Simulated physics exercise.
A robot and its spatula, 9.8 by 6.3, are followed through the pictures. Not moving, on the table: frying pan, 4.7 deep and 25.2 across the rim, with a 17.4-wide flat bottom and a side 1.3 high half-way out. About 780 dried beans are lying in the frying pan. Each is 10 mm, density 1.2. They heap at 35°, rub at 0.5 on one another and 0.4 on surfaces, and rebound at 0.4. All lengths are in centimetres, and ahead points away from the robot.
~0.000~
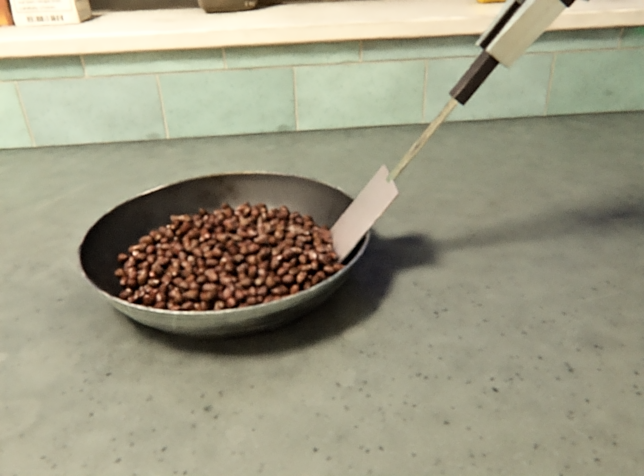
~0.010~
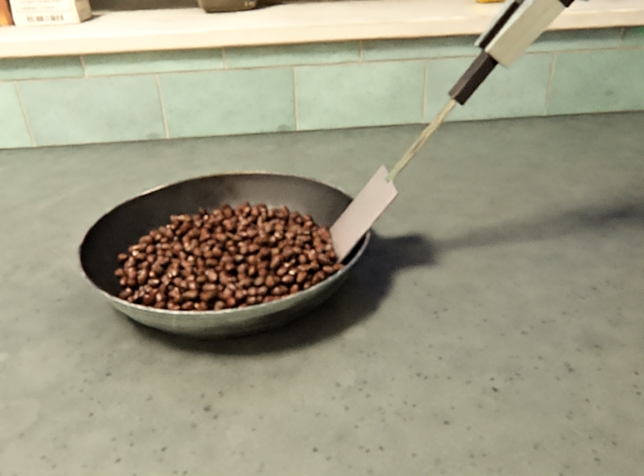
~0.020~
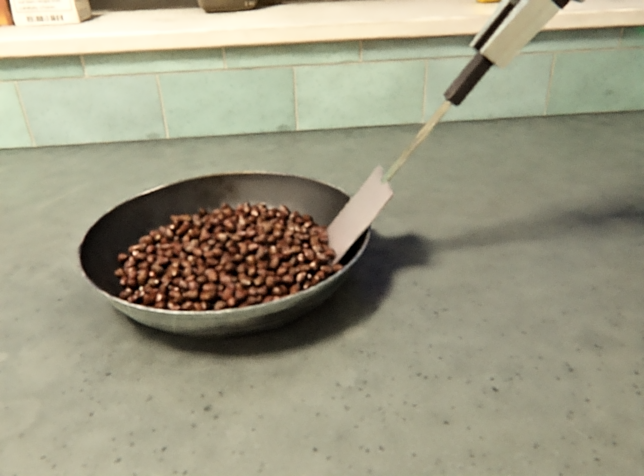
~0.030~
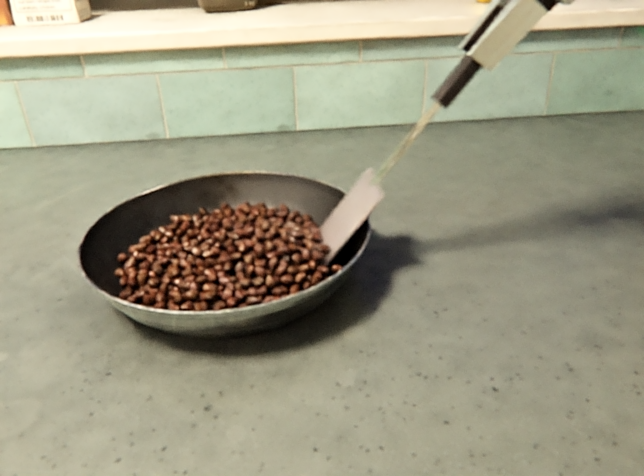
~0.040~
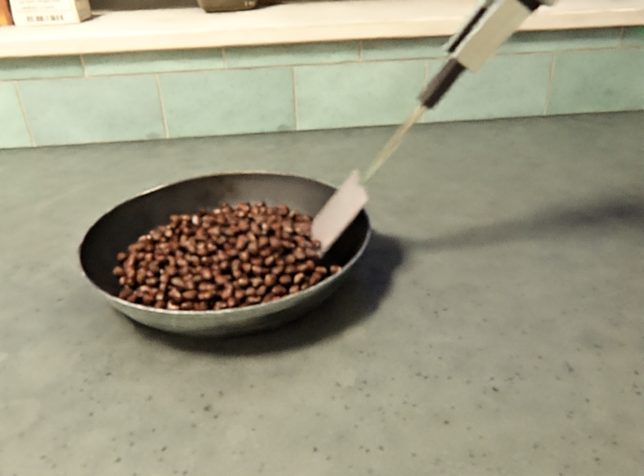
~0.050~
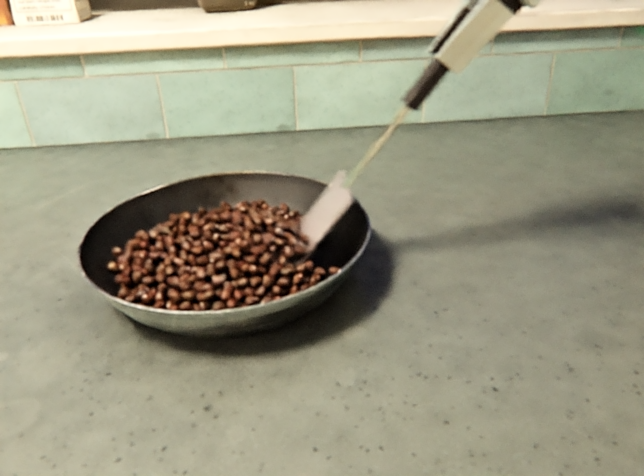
On a grey-green counter, a robot-held spatula slides left into a frying pan of brown beans, nudging the nearest ones.
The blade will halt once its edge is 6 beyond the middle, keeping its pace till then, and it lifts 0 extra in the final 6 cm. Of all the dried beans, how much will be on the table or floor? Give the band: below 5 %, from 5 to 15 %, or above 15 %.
Band: From 5 to 15 %.
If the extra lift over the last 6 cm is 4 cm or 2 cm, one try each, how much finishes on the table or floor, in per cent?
Estimates, in order: 15 % then 15 %.
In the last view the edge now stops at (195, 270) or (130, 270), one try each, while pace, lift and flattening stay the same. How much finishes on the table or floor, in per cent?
About 0 and 25 per cent.
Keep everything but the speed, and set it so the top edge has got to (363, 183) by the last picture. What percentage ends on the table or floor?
Expect some 0 per cent there.
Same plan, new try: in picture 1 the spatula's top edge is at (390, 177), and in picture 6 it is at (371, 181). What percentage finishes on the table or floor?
I'd put it at roughly 0 per cent.
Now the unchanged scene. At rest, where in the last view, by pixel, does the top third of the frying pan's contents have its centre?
I'd say around pixel (135, 248).
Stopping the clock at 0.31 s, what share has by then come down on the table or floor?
Fraction noted: Close to 6 per cent.
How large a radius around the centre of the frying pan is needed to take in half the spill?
Some 18 centimetres.
After 0.07 s, sloping 52°, highest piece 7 above the table; 781 in the frying pan.
After 0.10 s, sloping 52°, highest piece 9 above the table; 781 in the frying pan.
After 0.31 s, sloping 52°, highest piece 7 above the table; 727 in the frying pan, 43 on the table or floor, 11 on the blade or in flight.
After 1.36 s, sloping 52°, highest piece 6 above the table; 726 in the frying pan, 55 on the table or floor.
In the end, 726 in the frying pan, 55 on the table or floor. That is 7 % on the table or floor.
